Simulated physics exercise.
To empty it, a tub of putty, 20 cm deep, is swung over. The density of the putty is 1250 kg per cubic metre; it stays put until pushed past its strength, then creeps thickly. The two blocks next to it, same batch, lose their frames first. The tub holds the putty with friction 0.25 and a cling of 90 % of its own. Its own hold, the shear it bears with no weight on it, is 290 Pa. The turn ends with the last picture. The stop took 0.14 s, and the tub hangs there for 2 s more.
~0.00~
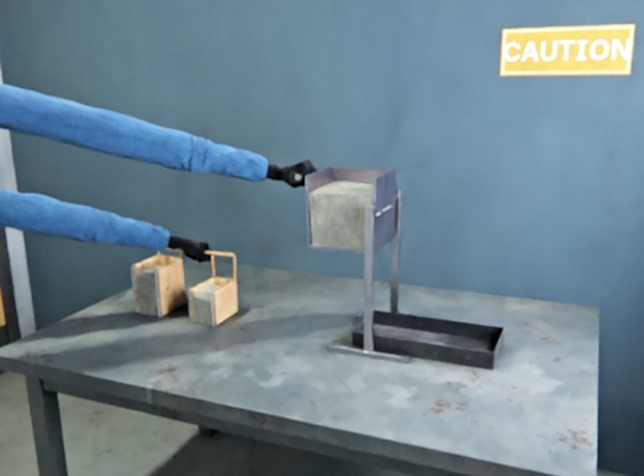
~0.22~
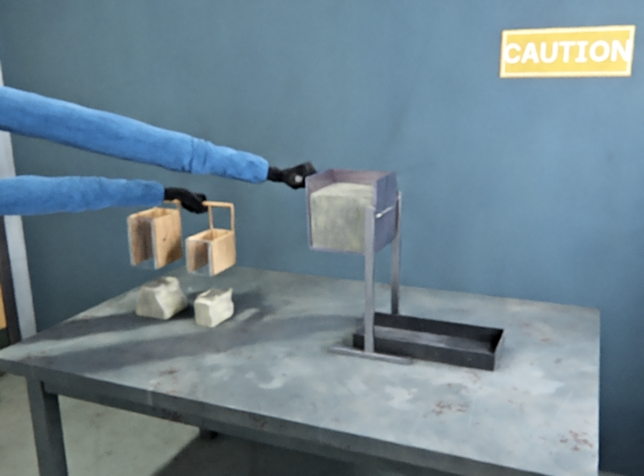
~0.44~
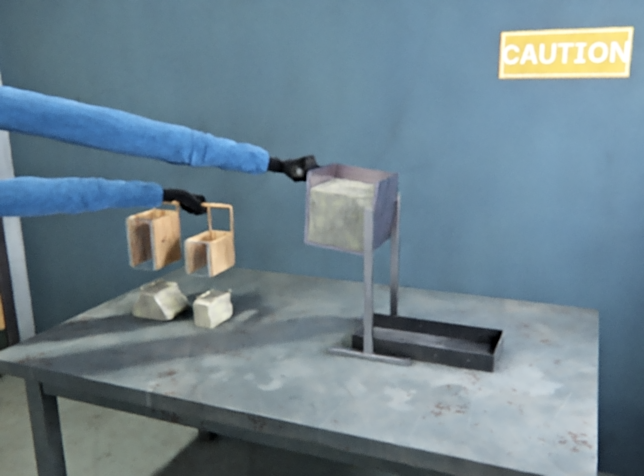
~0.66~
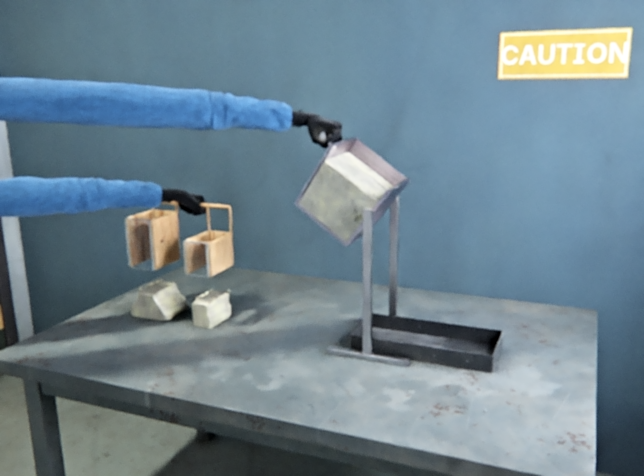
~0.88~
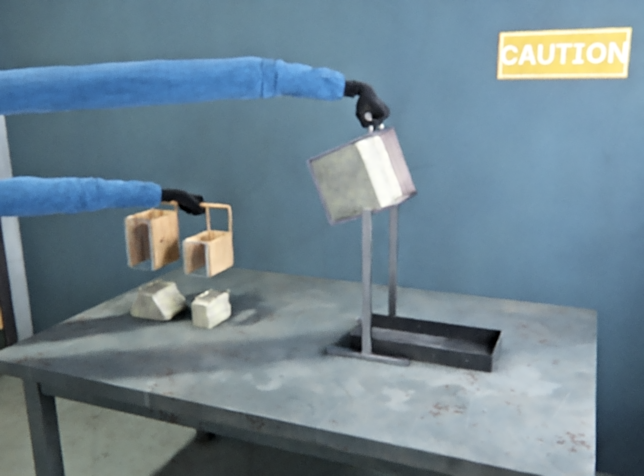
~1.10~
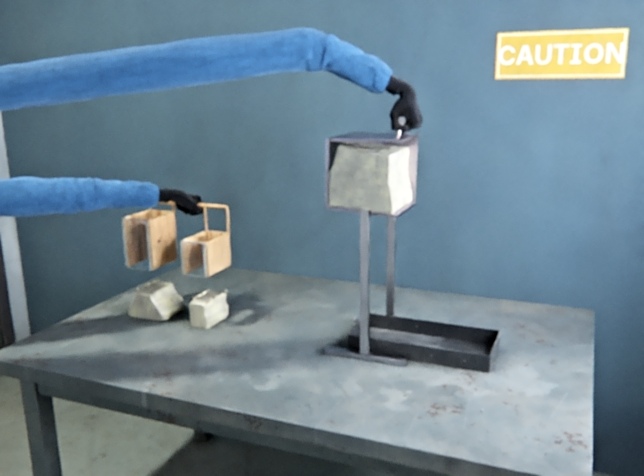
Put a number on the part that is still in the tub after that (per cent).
It comes to some 47 %.
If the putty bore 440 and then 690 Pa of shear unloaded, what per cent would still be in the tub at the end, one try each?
In turn about 65 %, 100 %.
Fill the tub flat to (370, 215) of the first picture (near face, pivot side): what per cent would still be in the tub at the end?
In that case some 70 per cent.
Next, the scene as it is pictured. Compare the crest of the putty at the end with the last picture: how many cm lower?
Roughly 9 cm.
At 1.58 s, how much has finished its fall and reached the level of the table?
Near 35 %.
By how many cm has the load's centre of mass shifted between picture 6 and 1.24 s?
Roughly 5 cm.
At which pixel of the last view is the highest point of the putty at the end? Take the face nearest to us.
At about (345, 181).
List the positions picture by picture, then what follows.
In the first picture, handle-side rim at (308, 177), tilt 0 degrees; highest point of the putty at (364, 195); test blocks 14 cm, 9.0 cm high (left to right).
In the second picture, handle-side rim at (309, 179), tilt 0 degrees; highest point of the putty at (365, 197); test blocks 10 cm, 8.7 cm high (left to right).
In the third picture, handle-side rim at (310, 173), tilt 6 degrees; highest point of the putty at (315, 190); test blocks 9.5 cm, 8.6 cm high (left to right).
In the fourth picture, handle-side rim at (333, 146), tilt 35 degrees; highest point of the putty at (328, 163); test blocks 9.5 cm, 8.6 cm high (left to right).
In the fifth picture, handle-side rim at (373, 136), tilt 69 degrees; highest point of the putty at (358, 145); test blocks 9.5 cm, 8.6 cm high (left to right).
In the sixth picture, handle-side rim at (399, 143), tilt 91 degrees; highest point of the putty at (342, 147); test blocks 9.5 cm, 8.6 cm high (left to right).
By 1.24 s, the tub is at 91 degrees and holds 82 %.
By 1.41 s, the tub is at 91 degrees and holds 55 %.
By 1.58 s, the tub is at 91 degrees and holds 47 %.
By 1.75 s, the tub is at 91 degrees and holds 47 %.
By 3.10 s, at the end, the tub is at 91 degrees and holds 47 %.
